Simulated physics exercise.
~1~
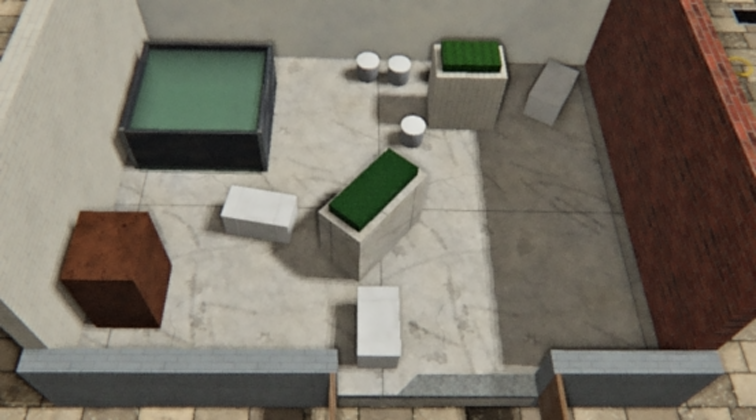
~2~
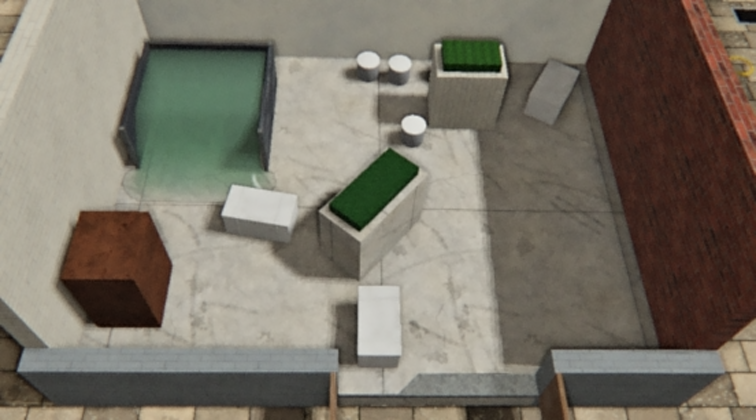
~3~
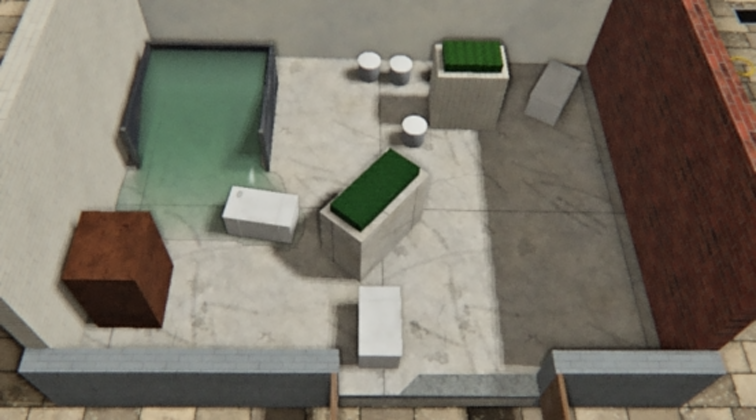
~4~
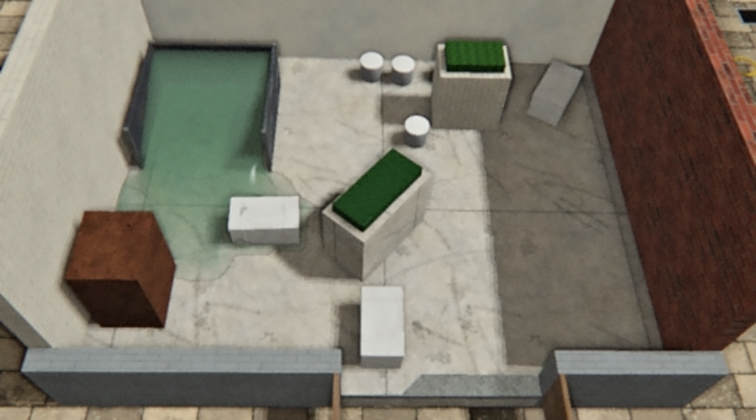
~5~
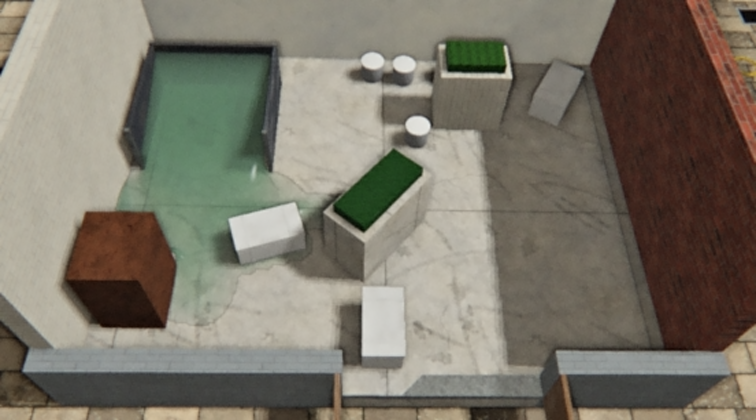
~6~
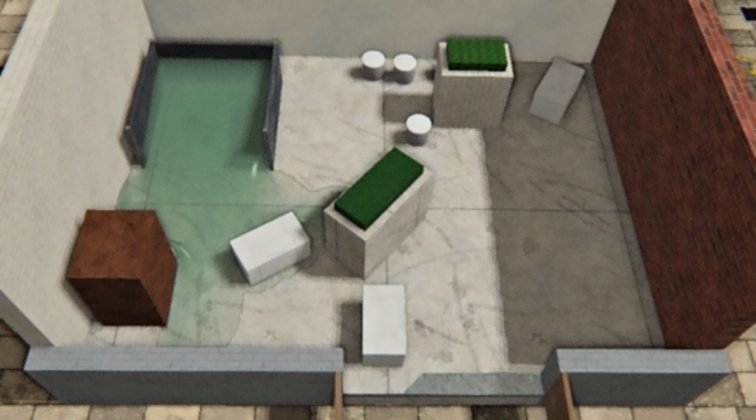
Greenish water poured from the open front of a dark-walled tank and spread across the pale yard floor, reaching the rusty-brown block, then pushed a nearby white block slightly forward and turned it.
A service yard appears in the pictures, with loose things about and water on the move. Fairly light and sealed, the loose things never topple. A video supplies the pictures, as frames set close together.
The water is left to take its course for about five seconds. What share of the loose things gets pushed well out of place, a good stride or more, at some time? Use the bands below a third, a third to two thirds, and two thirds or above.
It falls below a third.
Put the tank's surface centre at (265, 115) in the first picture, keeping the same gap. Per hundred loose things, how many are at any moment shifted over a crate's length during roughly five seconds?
Roughly 30 per cent.
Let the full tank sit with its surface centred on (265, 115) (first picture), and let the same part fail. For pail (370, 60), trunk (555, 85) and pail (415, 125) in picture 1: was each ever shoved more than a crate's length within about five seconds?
Well, the first one didn't get far, the second didn't get far, and the third didn't get far.
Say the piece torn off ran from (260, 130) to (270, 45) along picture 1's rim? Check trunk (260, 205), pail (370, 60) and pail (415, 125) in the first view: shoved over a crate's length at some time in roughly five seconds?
In the order asked: Never gets that far, then goes the distance, then goes the distance.
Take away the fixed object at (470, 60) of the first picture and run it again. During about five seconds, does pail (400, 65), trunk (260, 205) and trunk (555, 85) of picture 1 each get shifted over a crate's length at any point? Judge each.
So, one at a time, the first didn't go far, the next got displaced and the last didn't go far.
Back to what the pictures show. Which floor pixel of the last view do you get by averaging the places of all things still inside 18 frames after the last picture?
Somewhere near (466, 146) in the last view.
A moment on, 1 of 7 are well off their spots; 0 afloat.
Next, 2 of 7 are well off their spots; 0 afloat.
Later, 2 of 7 are well off their spots; 0 afloat.
In the end, 2 of 7 are well off their spots, and 2 have been at some point; 0 afloat.
